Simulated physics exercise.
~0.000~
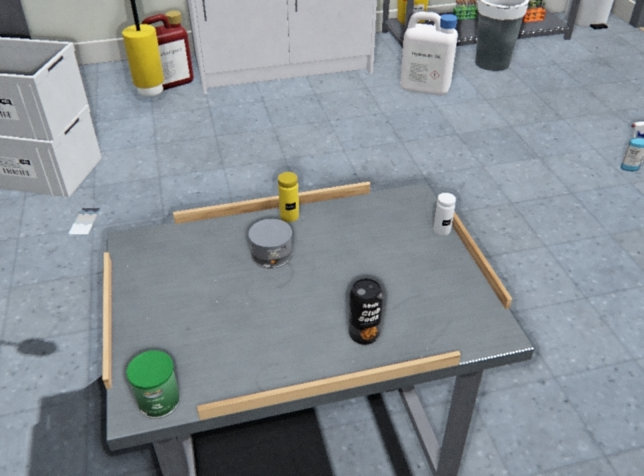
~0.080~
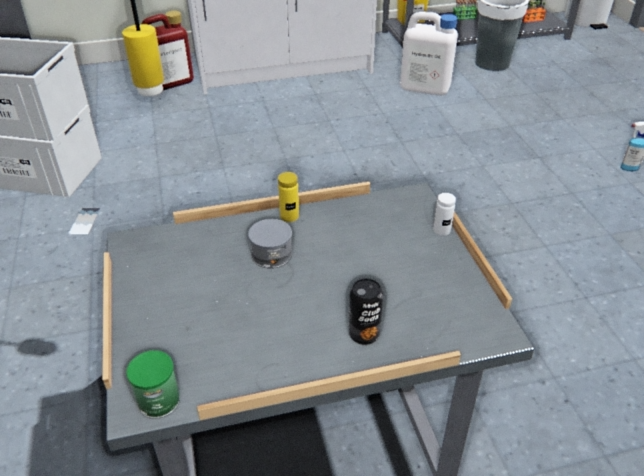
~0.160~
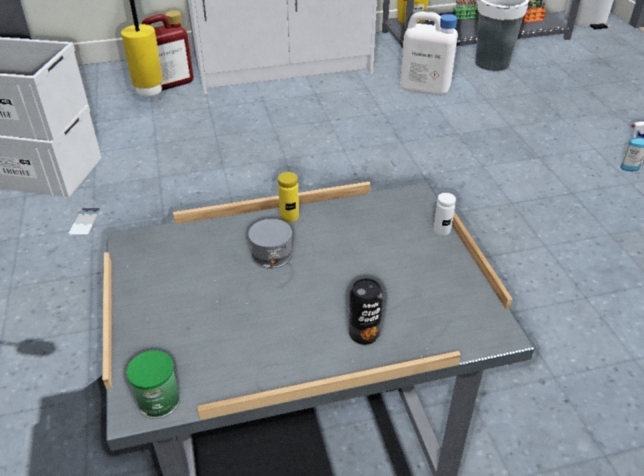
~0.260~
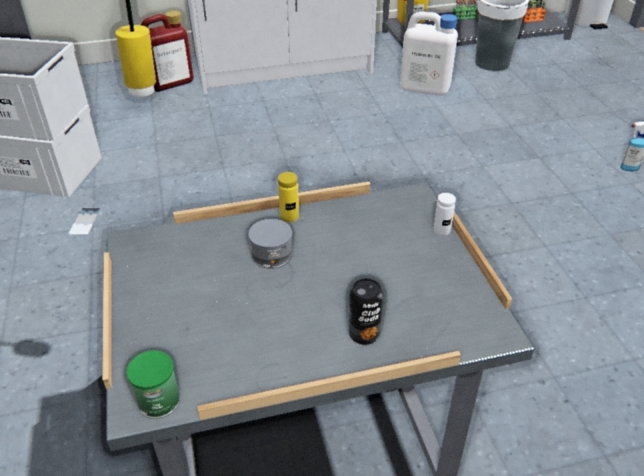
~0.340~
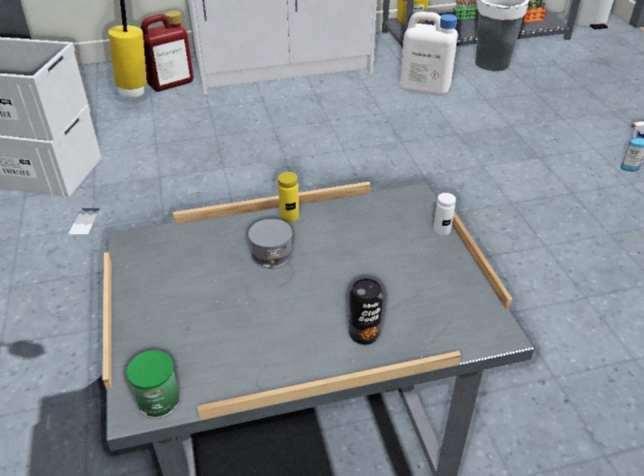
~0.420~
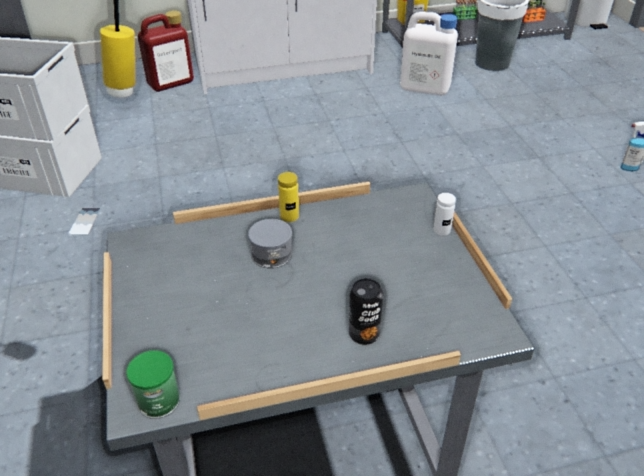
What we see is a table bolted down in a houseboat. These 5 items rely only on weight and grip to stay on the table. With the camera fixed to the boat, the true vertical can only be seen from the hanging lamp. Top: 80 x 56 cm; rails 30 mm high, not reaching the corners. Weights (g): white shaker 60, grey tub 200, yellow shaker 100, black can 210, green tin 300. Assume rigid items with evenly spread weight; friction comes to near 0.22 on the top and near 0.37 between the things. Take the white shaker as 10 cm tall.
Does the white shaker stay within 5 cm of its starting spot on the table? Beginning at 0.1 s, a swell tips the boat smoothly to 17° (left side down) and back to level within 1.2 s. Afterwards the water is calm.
No.
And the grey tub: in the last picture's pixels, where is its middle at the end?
It finishes around (235, 250).
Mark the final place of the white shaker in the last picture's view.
You'll find it at about (412, 220).
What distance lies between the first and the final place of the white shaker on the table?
Displacement: Approx. 8 cm.
After 0.82 s, heel 15°, left side down; white shaker moved 3 cm near (434, 216); yellow shaker moved 3 cm; black can moved 3 cm.
After 0.92 s, heel 12°, left side down; white shaker moved 5 cm near (425, 218); yellow shaker moved 5 cm; black can moved 5 cm.
After 1.02 s, heel 8°, left side down; white shaker moved 7 cm near (417, 219); yellow shaker moved 7 cm; black can moved 7 cm.
In the end (1.8 s), not toppled but over 5 cm from the start, white shaker, grey tub, yellow shaker, black can and green tin. In the last view, white shaker near (412, 220).
